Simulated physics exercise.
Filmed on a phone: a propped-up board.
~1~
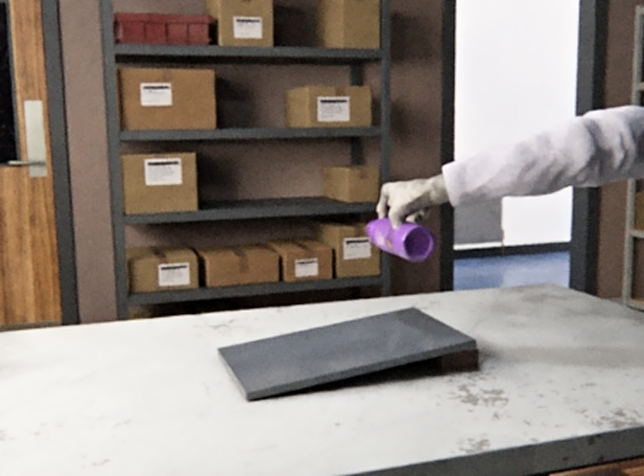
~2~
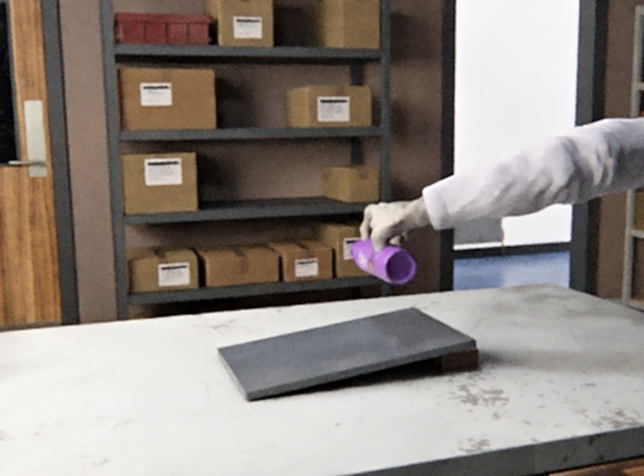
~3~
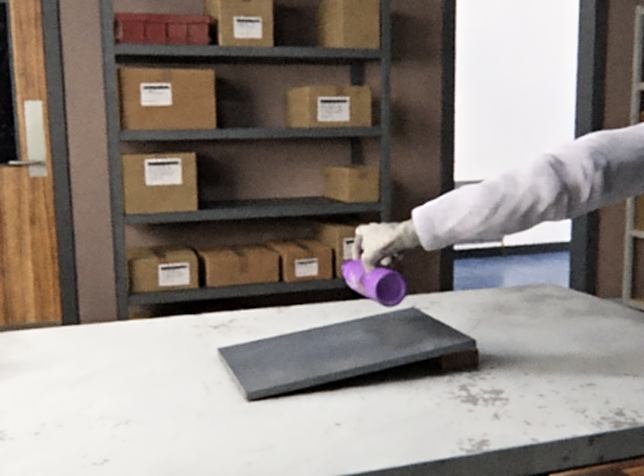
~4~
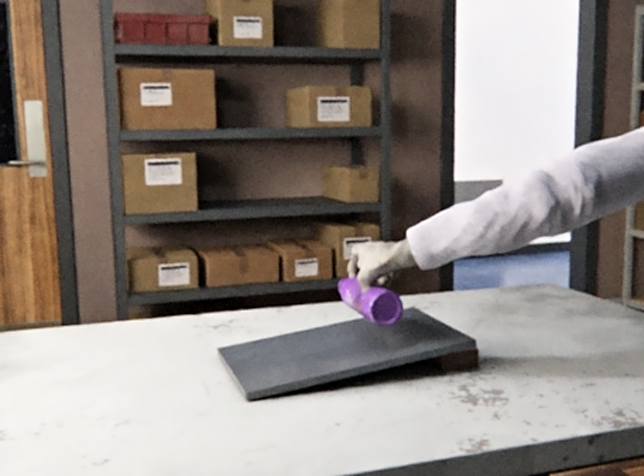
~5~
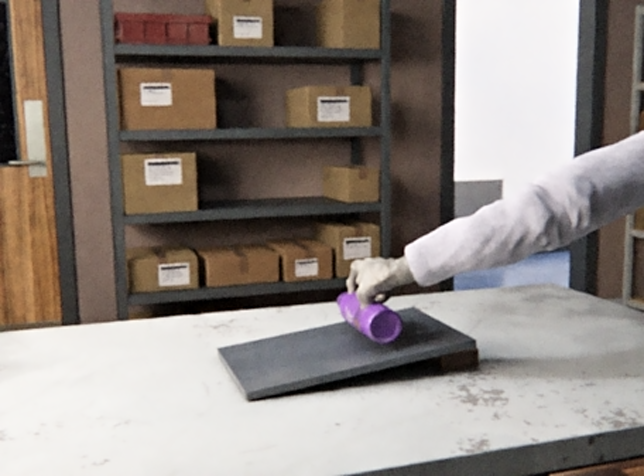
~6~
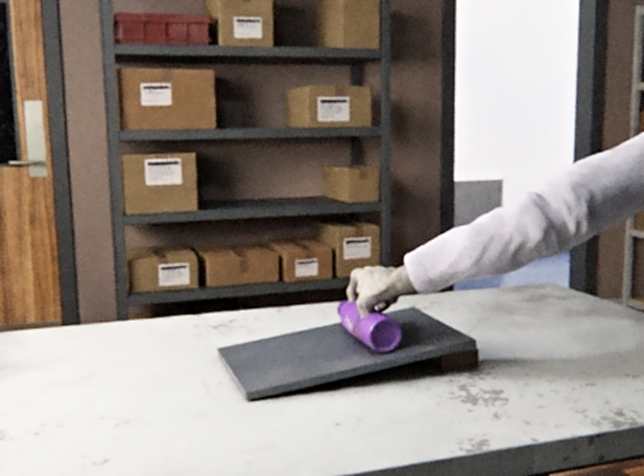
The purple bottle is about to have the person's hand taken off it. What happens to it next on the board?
It moves off toward the lower end.
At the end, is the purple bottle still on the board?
Purple bottle - gone from the top.
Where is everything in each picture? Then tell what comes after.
On its way; purple bottle (395, 236), in the first picture.
On its way; purple bottle (379, 258), in the second picture.
On its way; purple bottle (369, 279), in the third picture.
On its way; purple bottle (366, 297), in the fourth picture.
On its way; purple bottle (365, 313), in the fifth picture.
Set down, still held; purple bottle (364, 322), in the sixth picture.
Then, 1.00 s past the last view, purple bottle displaced well along near (244, 348).
Then, 1.80 s past the last view, purple bottle now off the board.
Then, 2.90 s past the last view, things are still on the move.
Finally, off the board, purple bottle. The purple bottle slides or rolls down.
